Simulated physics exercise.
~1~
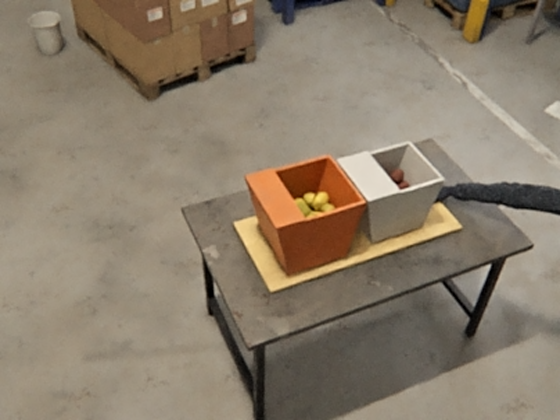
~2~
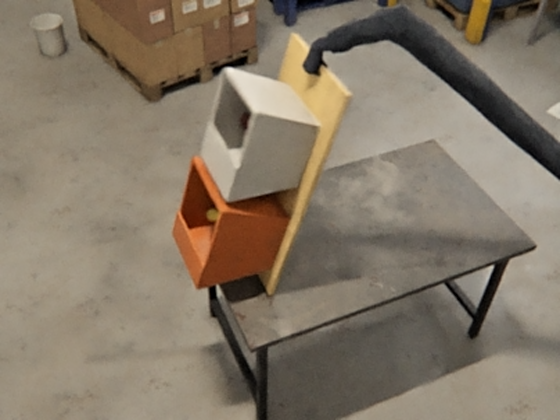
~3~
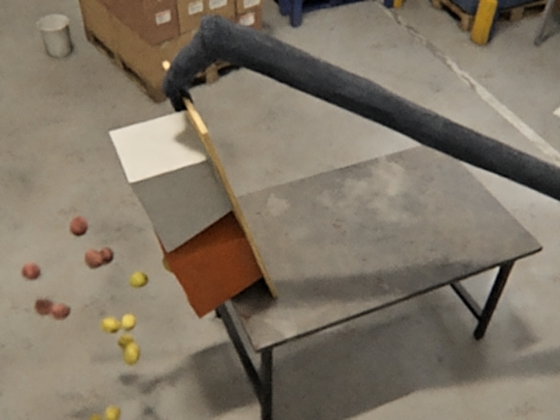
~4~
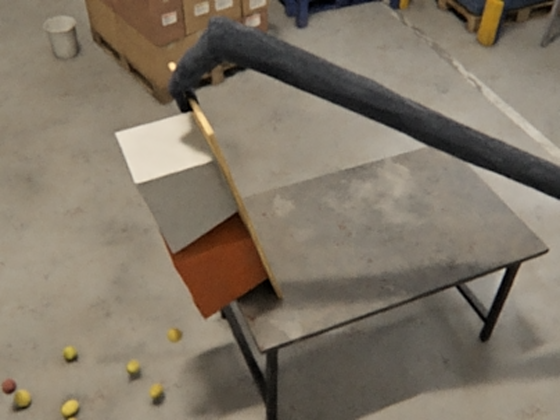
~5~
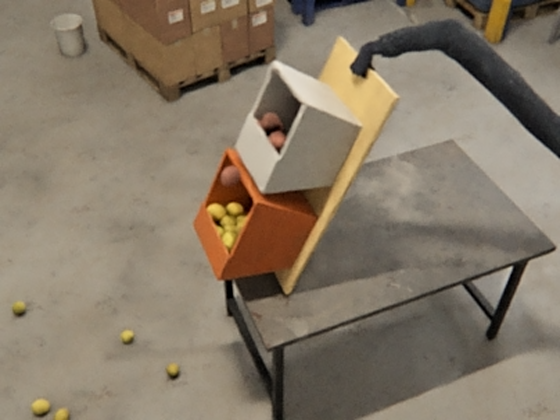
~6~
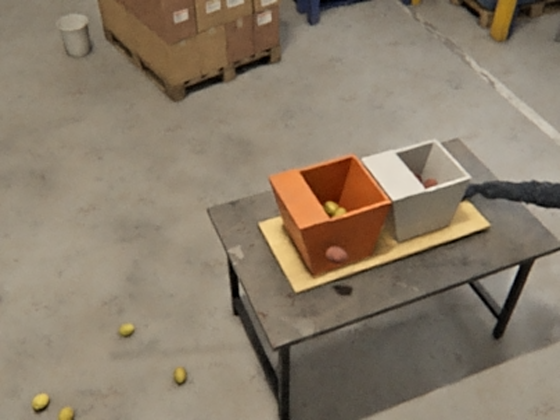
In this clip, a dark mechanical arm tips a board holding an orange crate of lemons and a white crate of red potatoes past vertical, spilling some onto the floor, then lowers it back onto the table, with both crates still holding some contents.
